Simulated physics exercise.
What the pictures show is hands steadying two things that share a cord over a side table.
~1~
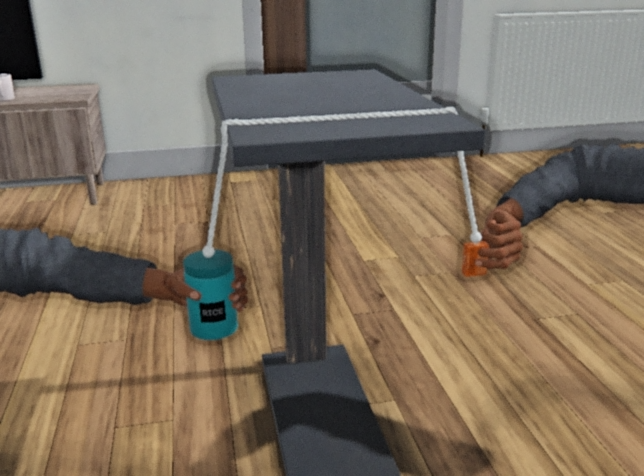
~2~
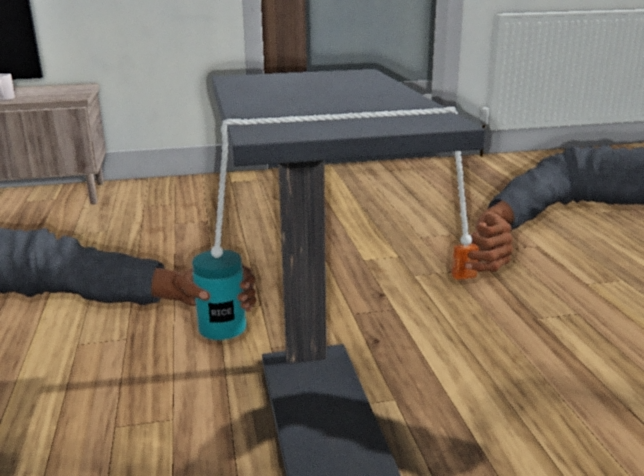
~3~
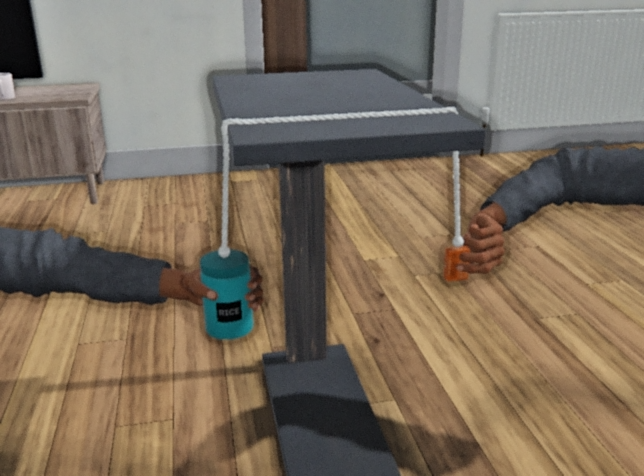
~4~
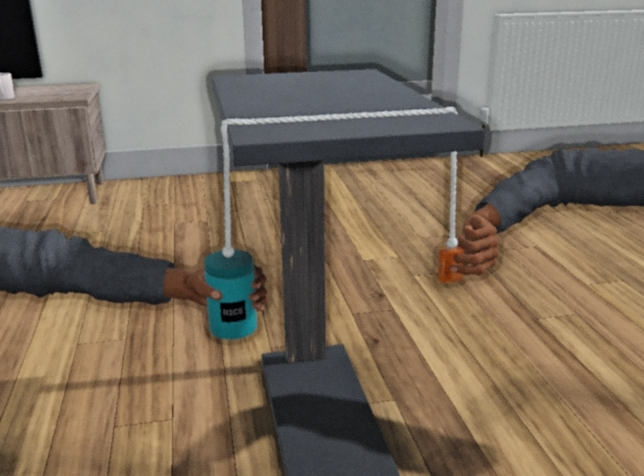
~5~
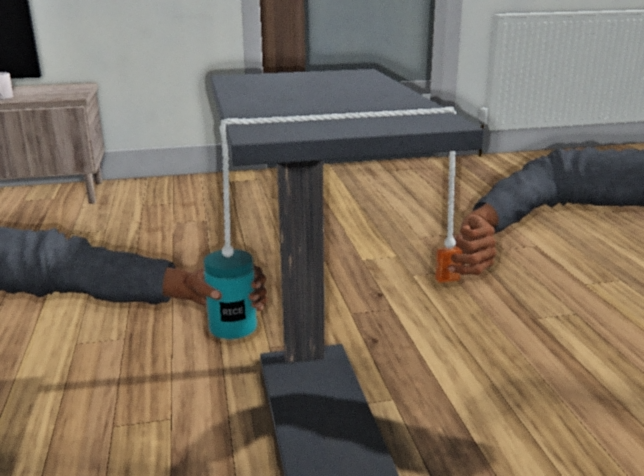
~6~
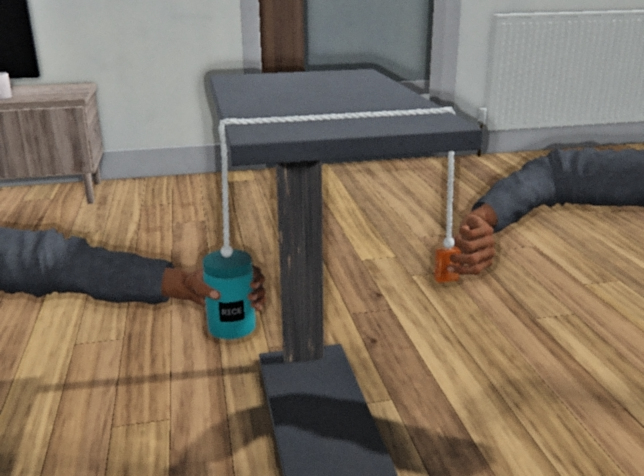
Two hands held a teal jar and a small orange object tied to a white rope draped over a dark table, shifting the jar slightly right and the orange object slightly left before barely moving.
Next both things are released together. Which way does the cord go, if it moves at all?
Heads up, it's about to dip on the left.
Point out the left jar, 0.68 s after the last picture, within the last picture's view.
I'd put it close to (261, 468).
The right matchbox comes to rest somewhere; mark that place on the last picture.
It ends up near (230, 467).
Then, 0.34 s on from there, left jar lower near (240, 422); right matchbox pulled up onto the top.
Then, 0.68 s on from there, left jar down on the floor near (261, 468); right matchbox down on the floor.
Then, 1.02 s on from there, left jar down on the floor near (248, 462); right matchbox down on the floor near (230, 467).
In the end, left jar down on the floor near (244, 469); right matchbox down on the floor near (230, 467). The cord drops leftwards.
